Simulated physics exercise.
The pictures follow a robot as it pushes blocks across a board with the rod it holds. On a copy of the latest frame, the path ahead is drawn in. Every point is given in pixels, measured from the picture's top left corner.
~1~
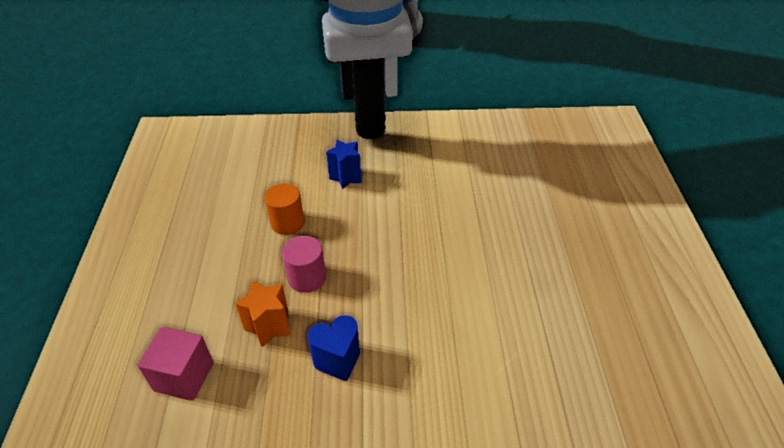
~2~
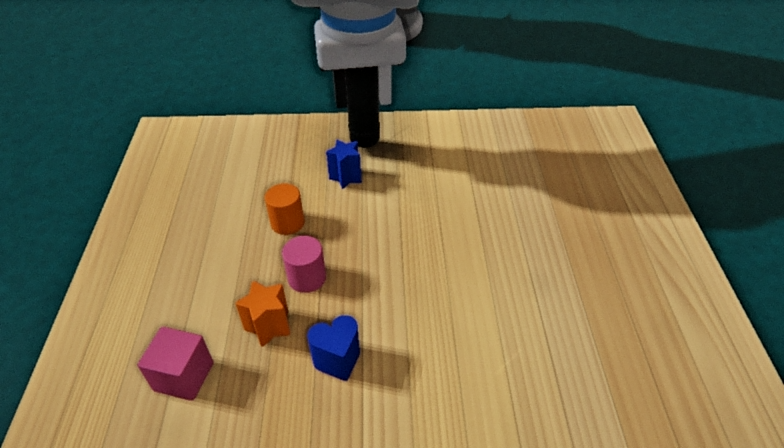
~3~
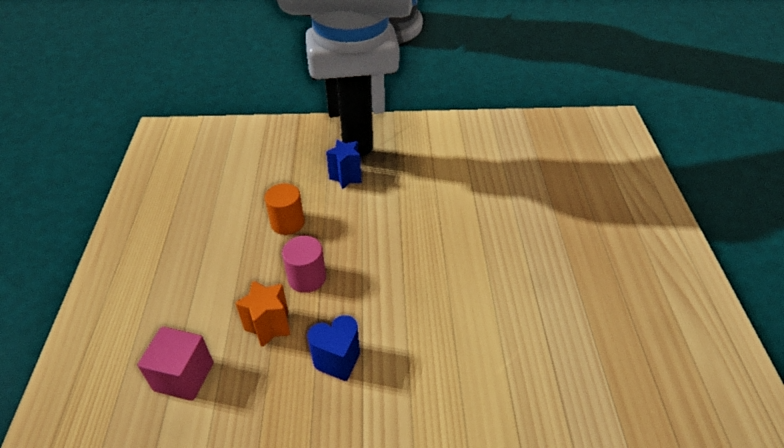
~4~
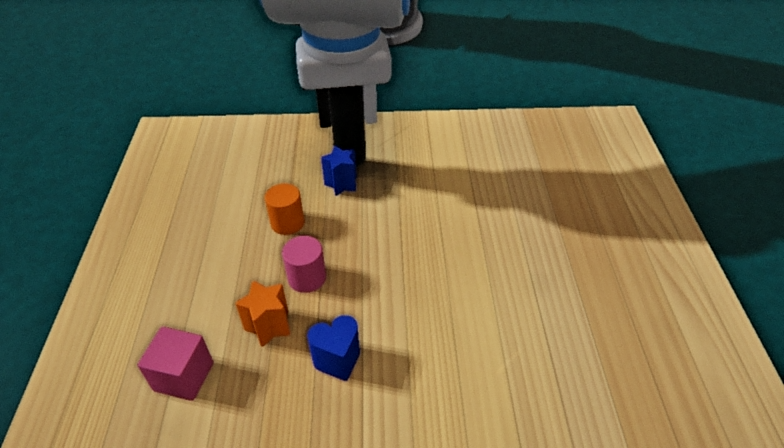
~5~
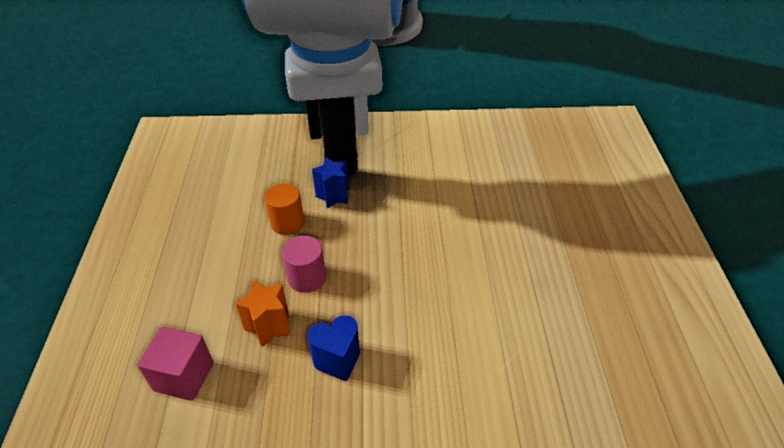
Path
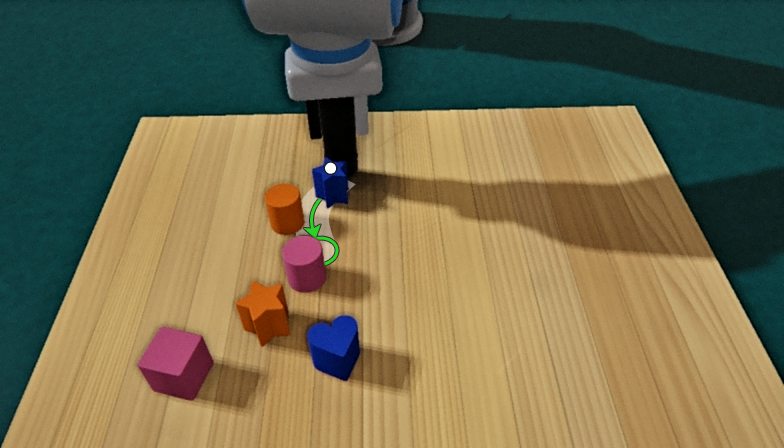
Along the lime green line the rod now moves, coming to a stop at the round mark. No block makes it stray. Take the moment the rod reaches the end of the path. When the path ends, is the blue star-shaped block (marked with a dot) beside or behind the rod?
It seems not.
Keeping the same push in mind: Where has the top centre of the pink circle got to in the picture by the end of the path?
Its top face will be centred at roughly (300, 272).
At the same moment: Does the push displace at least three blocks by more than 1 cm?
Yes.
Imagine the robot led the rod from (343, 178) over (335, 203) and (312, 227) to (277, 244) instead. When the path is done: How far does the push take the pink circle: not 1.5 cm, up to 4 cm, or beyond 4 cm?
It moves less than 1.5 cm.
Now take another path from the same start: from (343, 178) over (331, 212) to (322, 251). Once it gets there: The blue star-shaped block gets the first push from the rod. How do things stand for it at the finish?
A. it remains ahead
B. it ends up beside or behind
The answer is A.
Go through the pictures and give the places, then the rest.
The first frame shows rod tip (371, 131); block tops, orange star-shaped block (262, 299); orange circle (282, 194); pink circle (302, 250); blue star-shaped block (344, 149).
The second frame shows rod (365, 139); blocks unchanged.
The third frame shows rod (358, 148); blocks unchanged.
The fourth frame shows rod (351, 158); blue star-shaped block (339, 156).
The fifth frame shows rod (342, 170); orange star-shaped block (262, 299); orange circle (282, 194); pink circle (302, 250); blue star-shaped block (331, 168).
Path on the board, from (343, 178) through (321, 198) and (312, 224) to (319, 251); the dot is on the blue star-shaped block.
On the path given first. One third of the way, rod (319, 190); orange circle (274, 201); blue star-shaped block (308, 191).
Two thirds of the way, rod (311, 216); orange circle (259, 213); blue star-shaped block (297, 218).
At the end, rod (318, 243); orange star-shaped block in place; orange circle (259, 213); pink circle (300, 272); blue star-shaped block (298, 245).
